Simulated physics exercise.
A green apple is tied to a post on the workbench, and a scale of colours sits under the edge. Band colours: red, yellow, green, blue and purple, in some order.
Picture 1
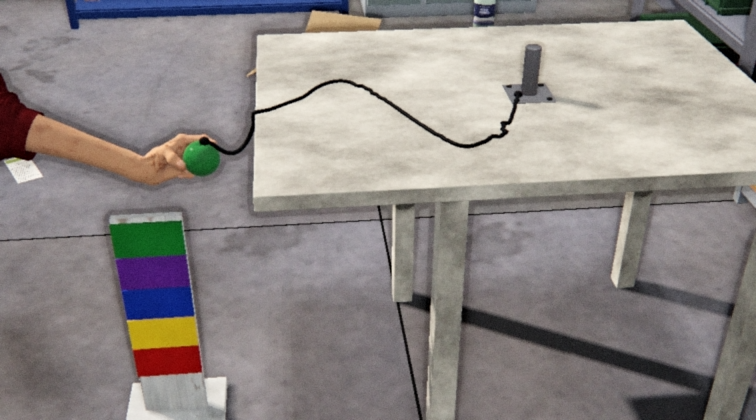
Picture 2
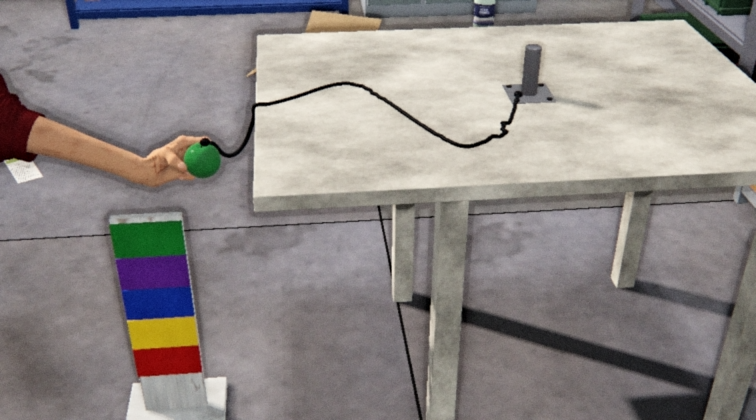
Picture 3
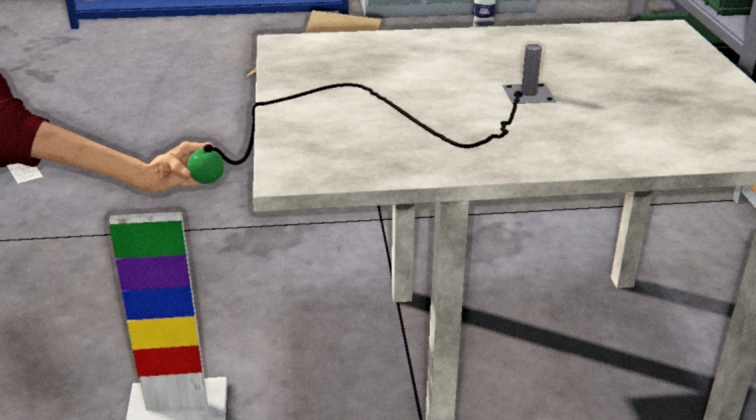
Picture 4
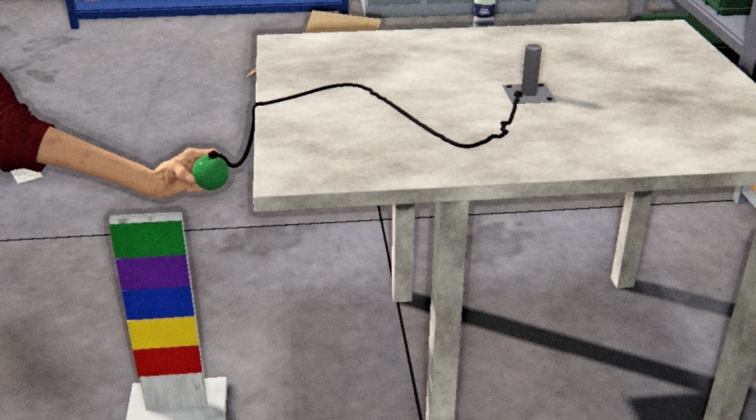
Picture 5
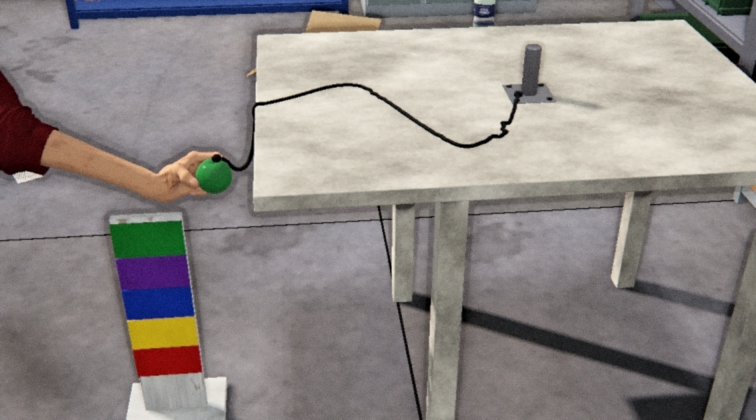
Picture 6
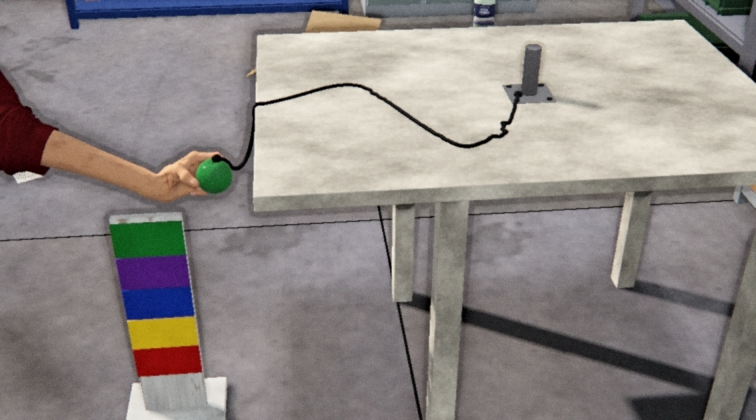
In the video, a hand holds a round green object attached to a dark cord that winds across a tabletop to a post, then moves it slightly down and right beside the table, above an upright strip of coloured bands.
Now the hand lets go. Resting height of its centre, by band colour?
Red.
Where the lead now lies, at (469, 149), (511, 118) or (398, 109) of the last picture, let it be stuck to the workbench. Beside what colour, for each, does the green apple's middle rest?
In order: Blue; yellow; purple.
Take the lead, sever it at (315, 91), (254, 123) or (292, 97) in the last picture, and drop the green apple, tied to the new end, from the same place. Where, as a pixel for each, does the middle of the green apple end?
Try 1: (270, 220); try 2: (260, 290); try 3: (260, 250).
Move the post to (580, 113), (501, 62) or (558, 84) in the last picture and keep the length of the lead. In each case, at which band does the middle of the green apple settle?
The first case gives yellow, the second red and the third yellow.
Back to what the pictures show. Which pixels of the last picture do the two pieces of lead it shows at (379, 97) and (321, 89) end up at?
One finishes at (255, 142) and the other at (260, 210).
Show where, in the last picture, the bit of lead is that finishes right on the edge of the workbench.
Check around (387, 102) - that's where it is.
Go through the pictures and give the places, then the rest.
The first picture shows green apple (202, 159); green (148, 241); purple (153, 274); blue (158, 305); yellow (163, 334); red (168, 362).
The second picture shows green apple (202, 160); lead through (512, 115) (468, 147) (401, 111) (340, 84) (258, 108).
The third picture shows green apple (206, 166).
The fourth picture shows green apple (211, 173); lead through (512, 115) (468, 147) (401, 111) (338, 86) (255, 112).
The fifth picture shows green apple (214, 176).
The sixth picture shows green apple (214, 176); lead through (512, 115) (468, 147) (401, 111) (338, 86) (255, 112).
A little later, apple near (266, 339); level with yellow.
Next, apple near (277, 362); level with red.
When it is over, apple near (278, 361); level with red. At red.
